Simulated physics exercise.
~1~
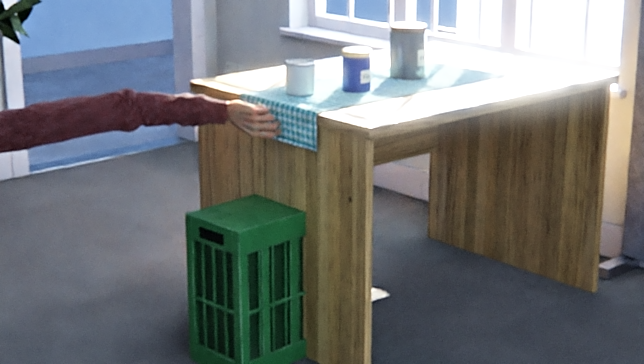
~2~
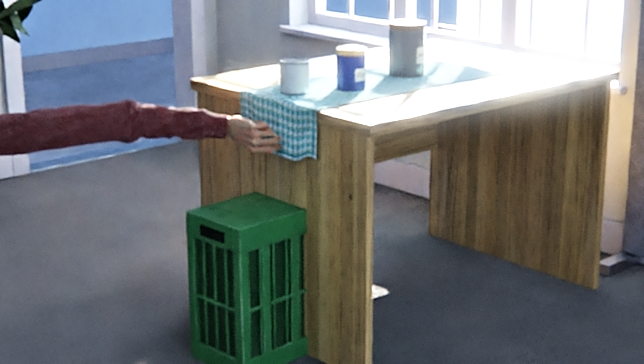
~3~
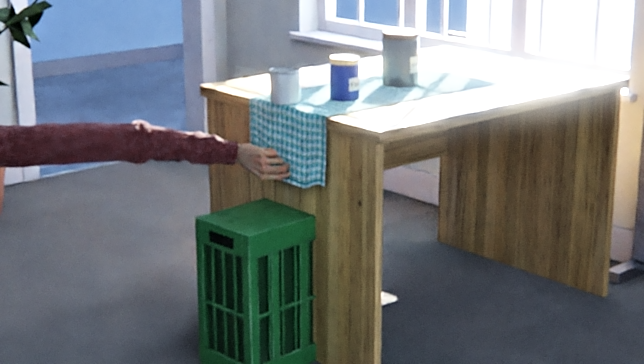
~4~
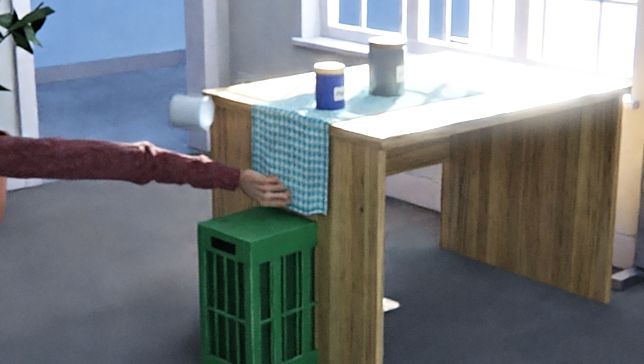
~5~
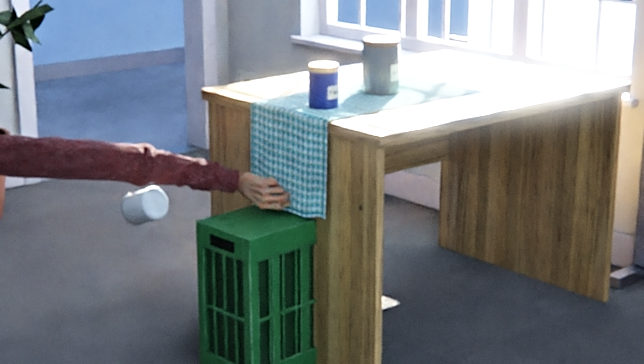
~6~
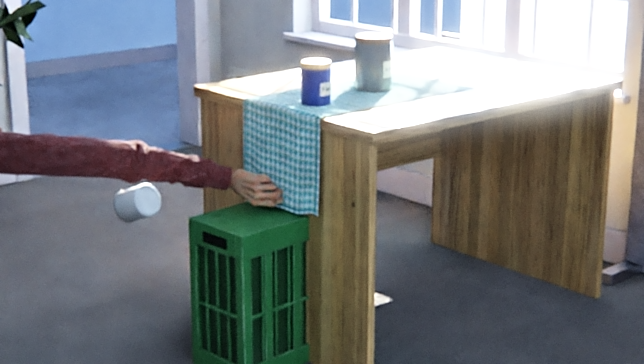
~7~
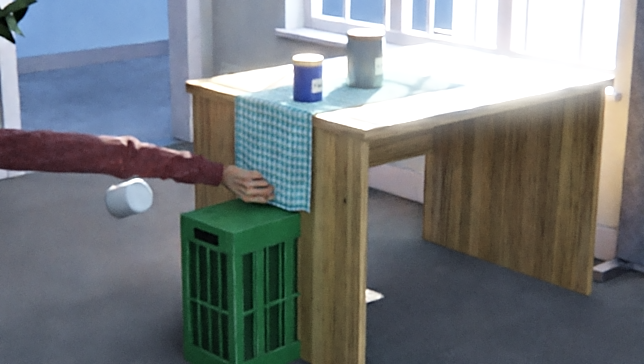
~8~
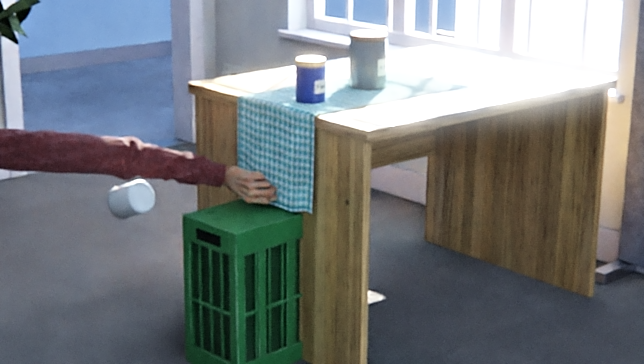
In the video, a hand in a dark red sleeve pulls a turquoise checked cloth down over a wooden desk's left end until its hem reaches a green crate; the white mug drops off the edge, while the blue jar and grey canister shift left and remain upright on top.
